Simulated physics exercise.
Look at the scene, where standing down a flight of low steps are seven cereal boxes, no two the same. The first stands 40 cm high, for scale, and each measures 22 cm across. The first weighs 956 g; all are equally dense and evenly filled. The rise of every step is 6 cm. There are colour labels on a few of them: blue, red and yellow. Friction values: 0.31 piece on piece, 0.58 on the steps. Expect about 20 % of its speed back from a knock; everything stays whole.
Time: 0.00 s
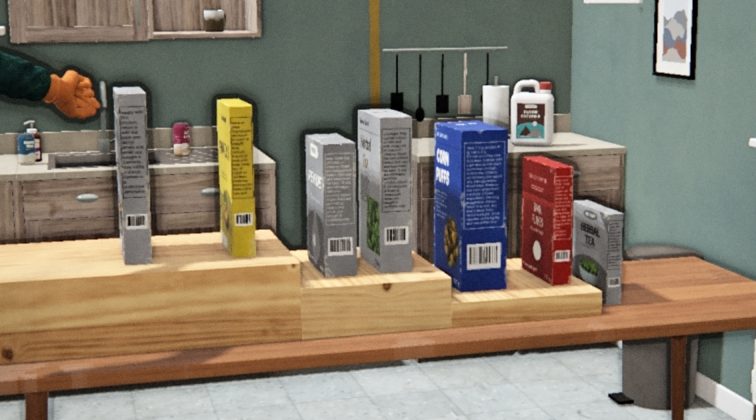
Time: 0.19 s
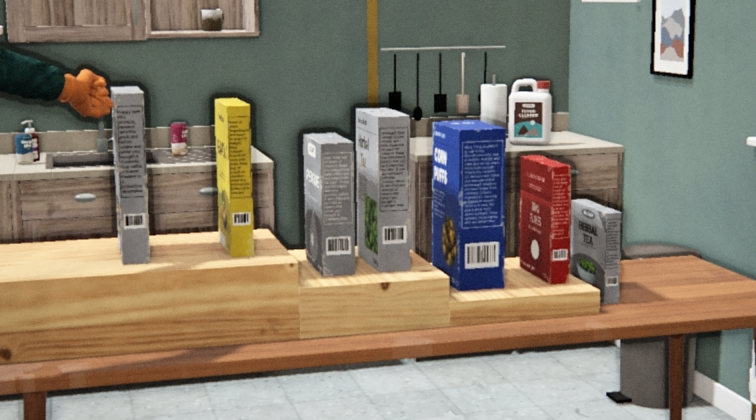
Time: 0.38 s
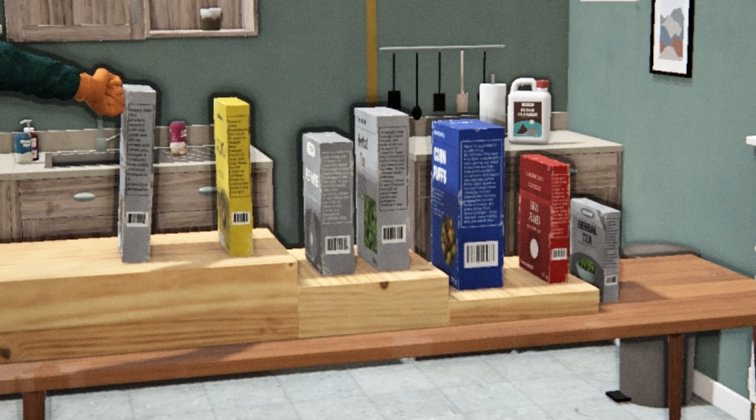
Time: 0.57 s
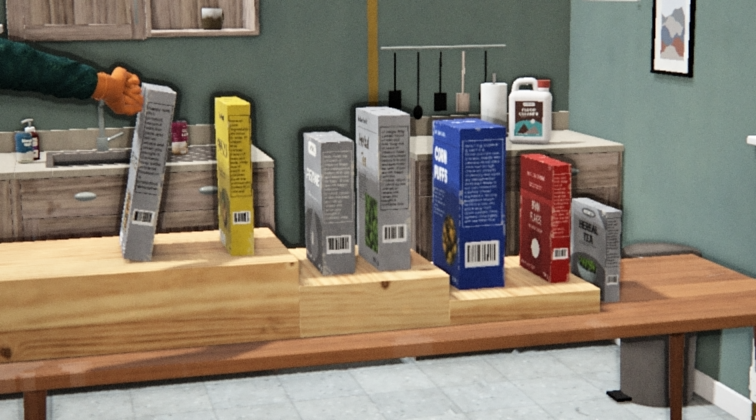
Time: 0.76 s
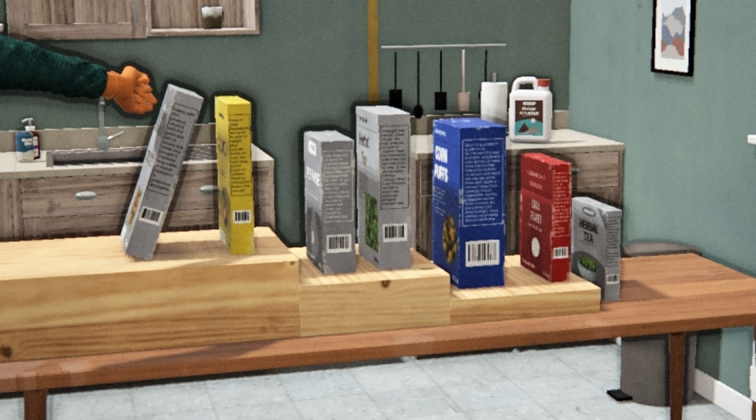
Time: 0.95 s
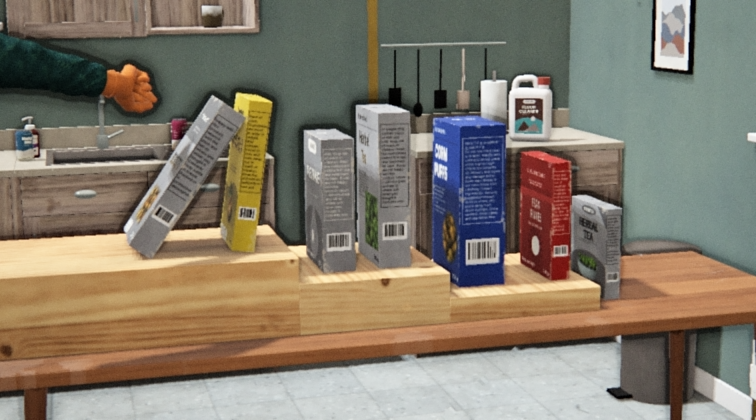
An orange-gloved hand pushes a gray box, which leans right and tilts a yellow box.
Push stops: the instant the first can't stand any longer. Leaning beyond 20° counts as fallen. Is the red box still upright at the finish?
No, it has gone down.
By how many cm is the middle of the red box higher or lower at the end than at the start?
Looks like it winds up about 15 centimetres lower.
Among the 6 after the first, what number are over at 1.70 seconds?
By then the count is 4.
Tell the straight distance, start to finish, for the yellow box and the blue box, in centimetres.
For yellow it's roughly 20 cm, and for blue it's roughly 30 cm.
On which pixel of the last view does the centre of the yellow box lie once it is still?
In the last picture it sits at roughly (318, 211).
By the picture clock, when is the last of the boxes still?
Somewhere close to 2.0 s.
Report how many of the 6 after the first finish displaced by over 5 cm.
By my tally, the number that shifted is 6.
Around 1.24 s, 1 of the 6 other boxes over; red box unmoved; yellow box tipped 41°.
Around 1.70 s, 4 of the 6 other boxes over; red box tipped 8°; yellow box tipped 68°.
Around 1.92 s, 6 of the 6 other boxes over; red box lying flat; blue box lying flat.
Finally (2.4 s), 6 of the 6 other boxes over; red box lying flat; blue box lying flat; yellow box lying flat. Not one is left standing. Seen by the last camera, middles, red box near (601, 260), blue box near (586, 228).
